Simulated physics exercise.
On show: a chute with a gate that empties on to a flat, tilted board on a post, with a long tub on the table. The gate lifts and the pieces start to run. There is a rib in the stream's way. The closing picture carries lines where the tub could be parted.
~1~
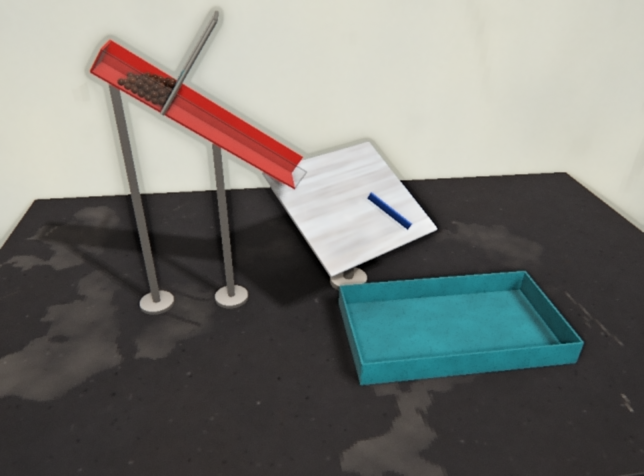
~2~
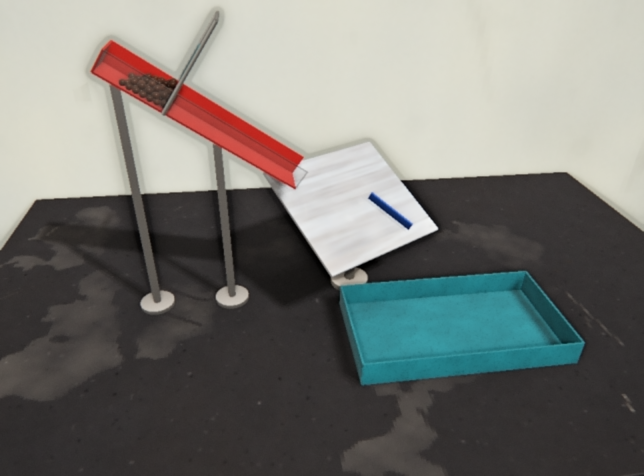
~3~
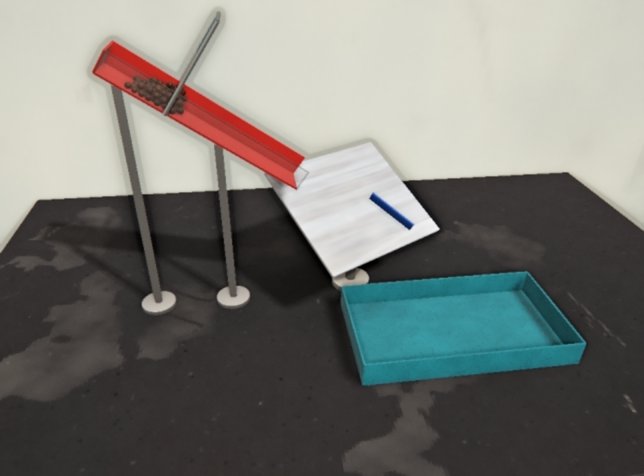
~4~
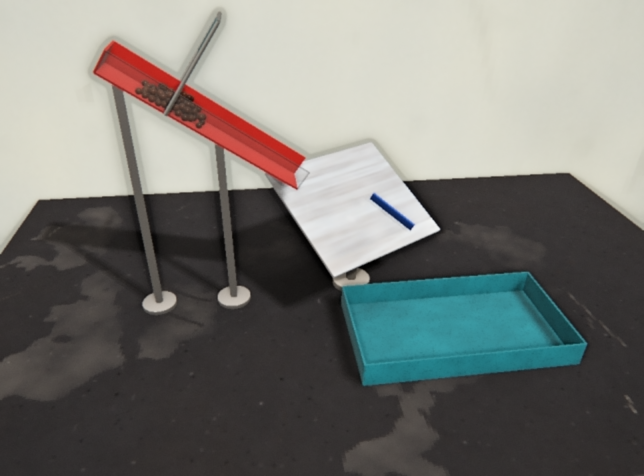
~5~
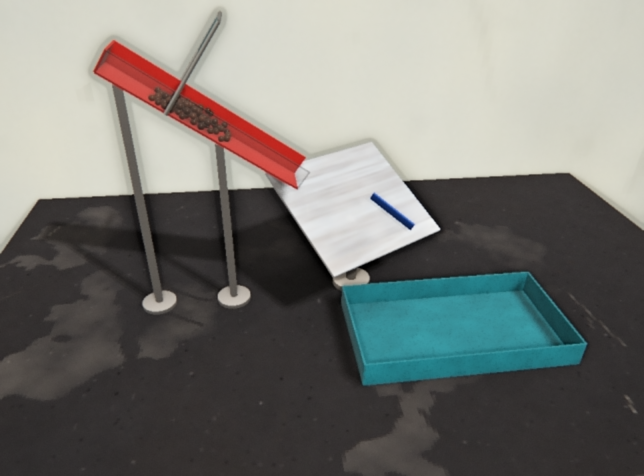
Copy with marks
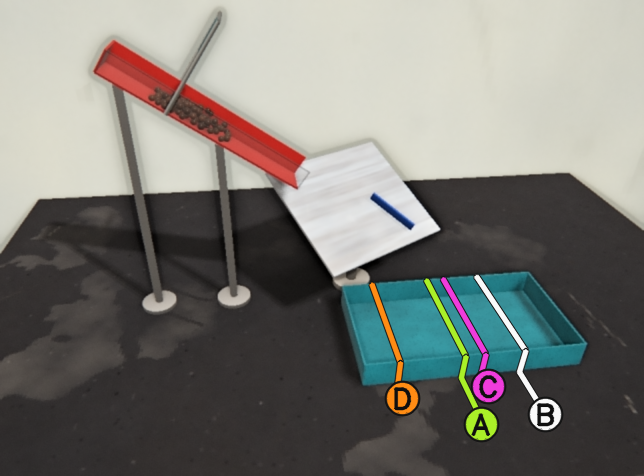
A red chute on two thin grey legs slopes down to the right above a dark, blotched tabletop against a pale wall, seen from slightly above. Beyond its lower end sits a tilted whitish board with a short blue rib, and a teal tub lies at right. Small brown balls bunched near the chute's top slide past the grey gate and spread partway down; the view stays still.
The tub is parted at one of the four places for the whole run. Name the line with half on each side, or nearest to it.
Line C.
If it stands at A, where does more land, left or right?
More lands on the right.
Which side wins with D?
Right.
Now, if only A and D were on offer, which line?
That is line A.
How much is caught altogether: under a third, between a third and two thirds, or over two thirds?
About that: Over two thirds.
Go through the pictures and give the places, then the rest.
The first frame shows load behind the gate at (152, 90), chocolate balls; lip of the chute at (293, 181), sloping gently.
The second frame shows middle of the board at (353, 201), tilted fairly steeply; middle of its low edge at (389, 251); of its high edge at (320, 156).
The third frame shows front corners of the tub at (365, 365) and (585, 343), empty; front of the load at (181, 111).
The fourth frame shows middle of the load at (173, 102); its front at (203, 117), about a quarter of the way to the lip; rib from (373, 193) to (415, 225).
The fifth frame shows middle of the load at (187, 113); its front at (228, 135), about a third of the way to the lip.
On the marked copy, line A crosses the front rim at (465, 355); line B crosses the front rim at (525, 350); line C crosses the front rim at (485, 353); line D crosses the front rim at (400, 361).
With A, of what is caught, about a quarter on the left of the divider, most on the right.
With B, of what is caught, most on the left of the divider, a small part on the right.
With C, of what is caught, about half on the left of the divider, about half on the right.
With D, of what is caught, none on the left of the divider, all on the right.
